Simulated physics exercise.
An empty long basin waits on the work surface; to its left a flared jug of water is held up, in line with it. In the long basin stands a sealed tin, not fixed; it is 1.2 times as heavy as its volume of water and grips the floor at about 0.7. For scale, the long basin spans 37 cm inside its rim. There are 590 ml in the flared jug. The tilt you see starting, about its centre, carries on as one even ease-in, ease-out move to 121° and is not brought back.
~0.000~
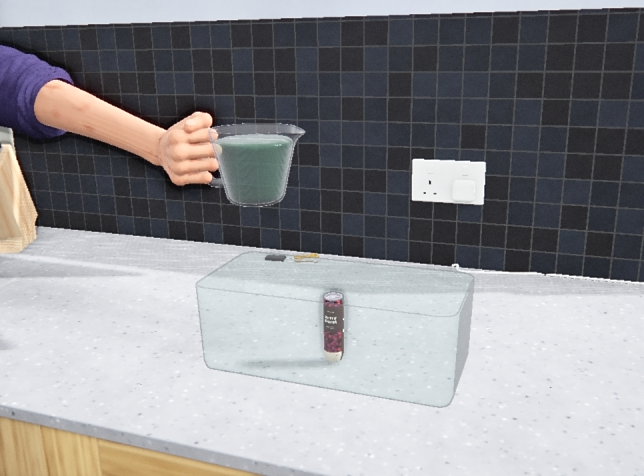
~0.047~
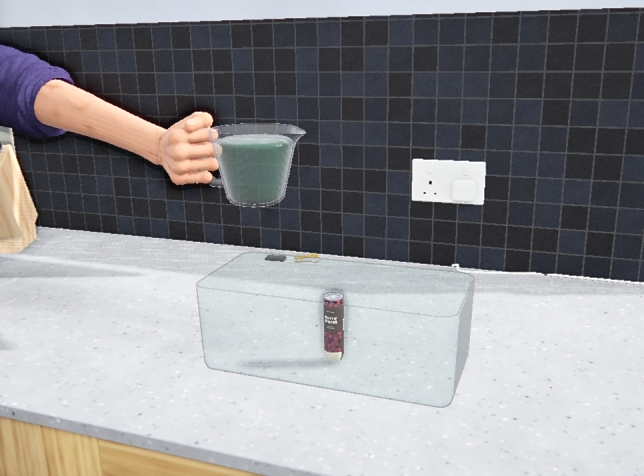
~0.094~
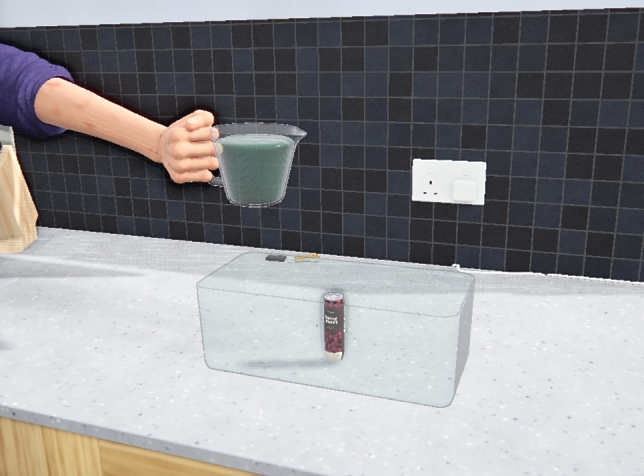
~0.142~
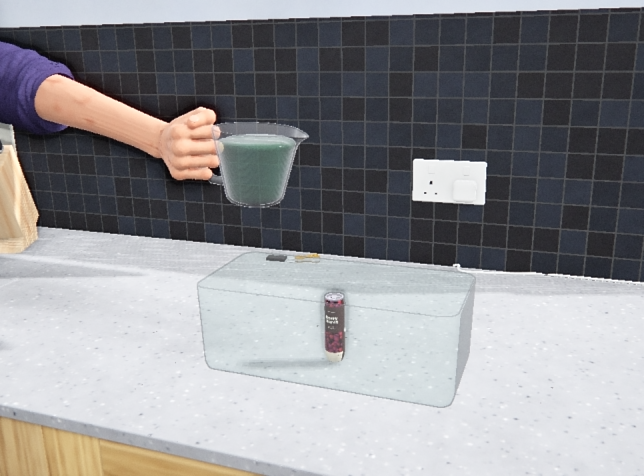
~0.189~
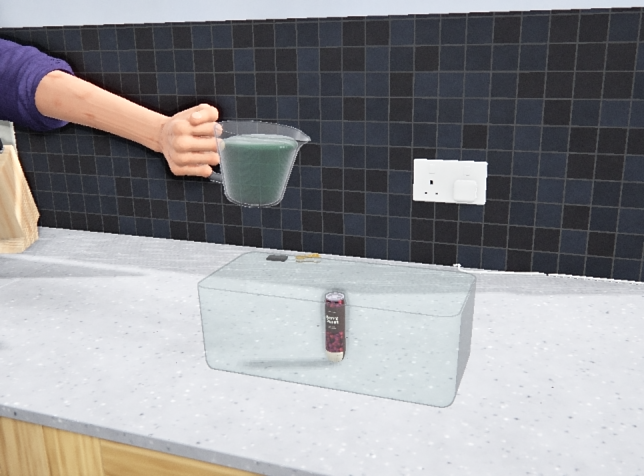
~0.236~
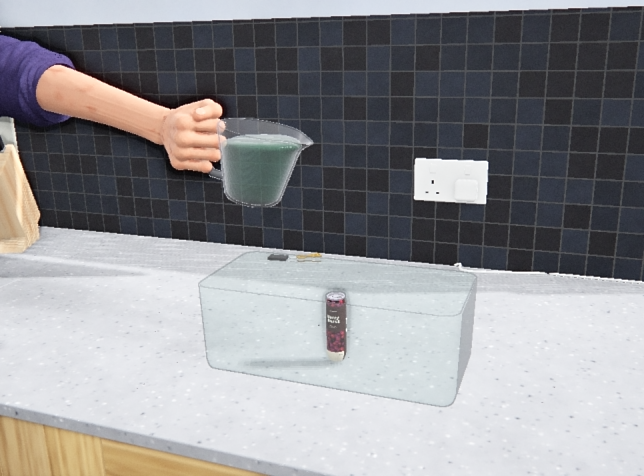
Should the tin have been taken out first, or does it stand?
It stays up.
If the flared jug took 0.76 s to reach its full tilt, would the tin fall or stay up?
Then it falls.
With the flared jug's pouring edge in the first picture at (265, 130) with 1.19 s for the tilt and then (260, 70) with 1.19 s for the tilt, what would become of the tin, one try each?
First it goes over; then it falls.
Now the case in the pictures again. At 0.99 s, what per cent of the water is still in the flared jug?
Some 3 per cent.
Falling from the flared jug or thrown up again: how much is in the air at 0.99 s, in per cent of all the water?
Near 8 in a hundred.
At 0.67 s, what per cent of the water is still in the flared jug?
About 58 per cent.
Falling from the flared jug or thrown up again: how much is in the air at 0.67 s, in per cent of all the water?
Some 28 per cent.
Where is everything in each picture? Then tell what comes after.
It leans 0°; its right rim is at (304, 132); the water meets the walls at (221, 139) and (293, 141); the long basin's rim runs from (221, 268) to (467, 296); the tin's top is at (333, 299), in the first picture.
It leans 0°; its right rim is at (304, 132); the water meets the walls at (221, 138) and (293, 141), in the second picture.
It leans 2°; its right rim is at (306, 134); the water meets the walls at (222, 138) and (294, 142), in the third picture.
It leans 4°; its right rim is at (307, 136); the water meets the walls at (223, 137) and (295, 143), in the fourth picture.
It leans 7°; its right rim is at (309, 140); the water meets the walls at (226, 138) and (298, 144), in the fifth picture.
It leans 11°; its right rim is at (312, 143); the water meets the walls at (228, 139) and (303, 144), in the sixth picture.
By 0.67 s the tilt is 73° and 58 per cent is still to pour; the tin stands where it began.
By 0.99 s the tilt is 113° and 3 per cent is still to pour; the tin stands where it began.
By 1.33 s the tilt is 121° and 0 per cent is still to pour; the tin stands where it began.
By 1.69 s the tilt is 121° and 0 per cent is still to pour; the tin stands where it began.
At rest the tin stands where it began.
